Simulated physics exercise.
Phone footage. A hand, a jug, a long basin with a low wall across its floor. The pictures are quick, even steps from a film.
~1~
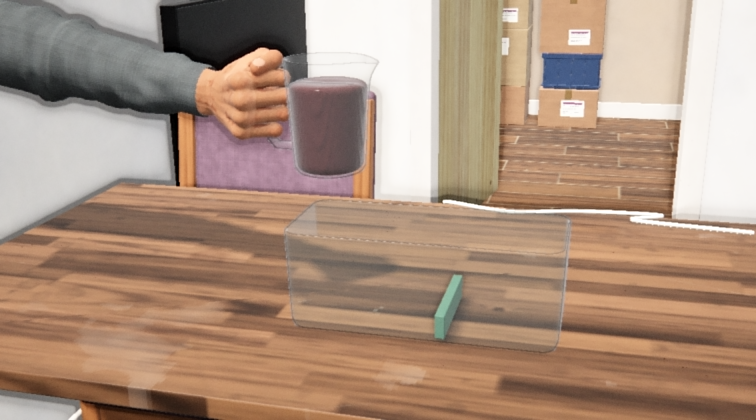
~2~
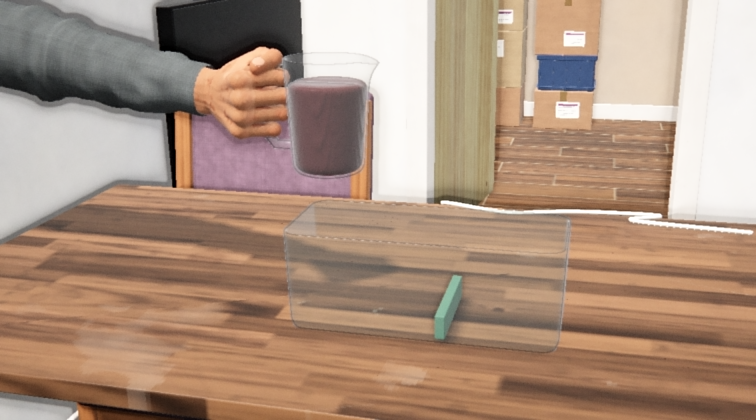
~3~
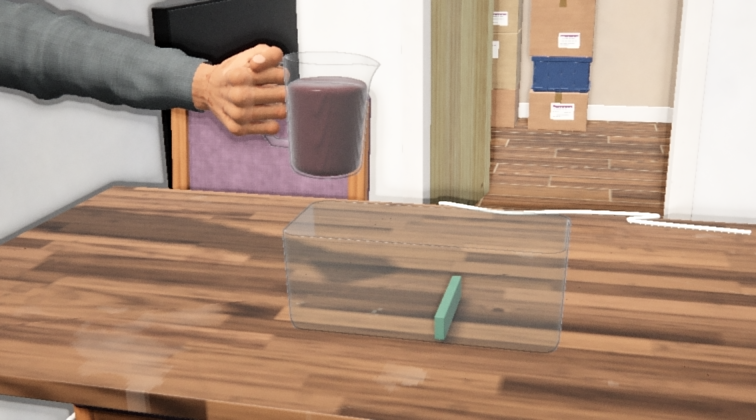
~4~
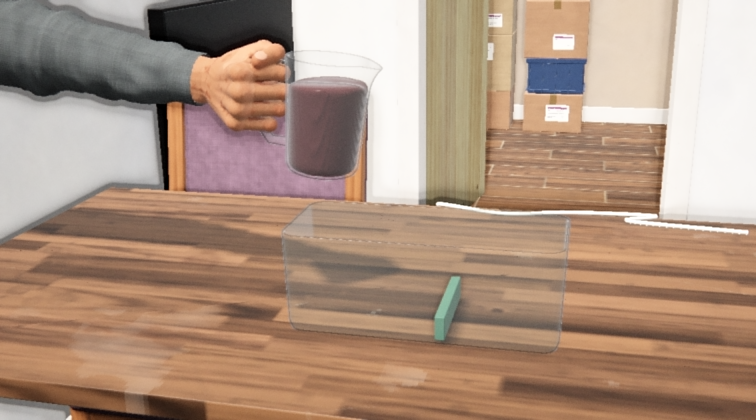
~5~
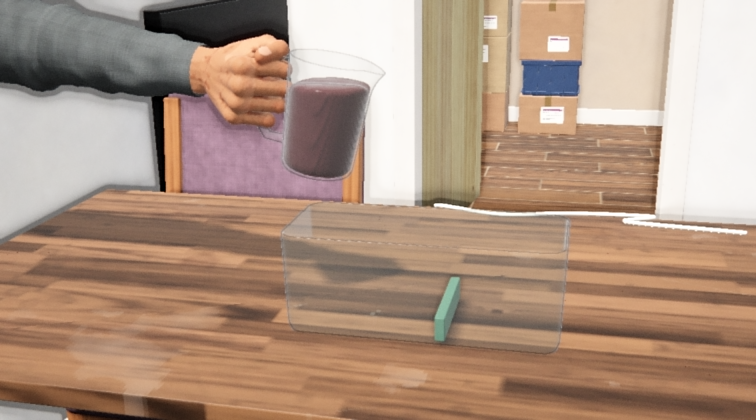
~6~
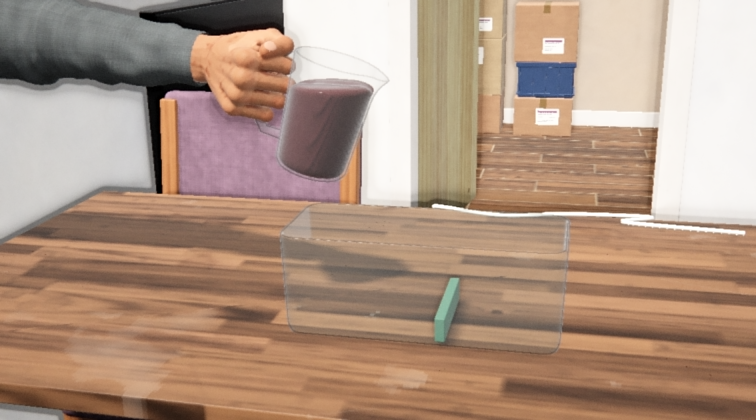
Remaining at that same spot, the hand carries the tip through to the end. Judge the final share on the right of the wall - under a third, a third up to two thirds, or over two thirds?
It is a third up to two thirds.
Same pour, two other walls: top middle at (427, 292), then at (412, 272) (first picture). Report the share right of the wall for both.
Well, it's close to 75 per cent for the first one, then 95 per cent for the other.
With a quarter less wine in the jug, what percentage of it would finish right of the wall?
Close to 25 per cent.
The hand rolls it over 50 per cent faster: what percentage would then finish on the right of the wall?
30 per cent or thereabouts.
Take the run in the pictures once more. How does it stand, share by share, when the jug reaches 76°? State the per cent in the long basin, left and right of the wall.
Left: Some 0 %. Right: Some 0 %.
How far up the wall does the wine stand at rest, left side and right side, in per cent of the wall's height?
Once still, it is 50 % on the left and 60 % on the right.
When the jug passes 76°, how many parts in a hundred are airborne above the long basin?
That works out near 15 percent.
A moment on, the jug is tipped on its side and 81 per cent is still to pour, 2 is left of the wall and 2 right of it.
Next, the jug is tipped right over and 23 per cent is still to pour, 24 is left of the wall and 35 right of it.
Then the jug is tipped right over and 1 per cent is still to pour, 53 is left of the wall and 44 right of it.
Later the jug is tipped right over and 0 per cent is still to pour, 55 is left of the wall and 44 right of it.
Finally, 55 per cent lies left of the wall, 44 right of it and 1 outside.
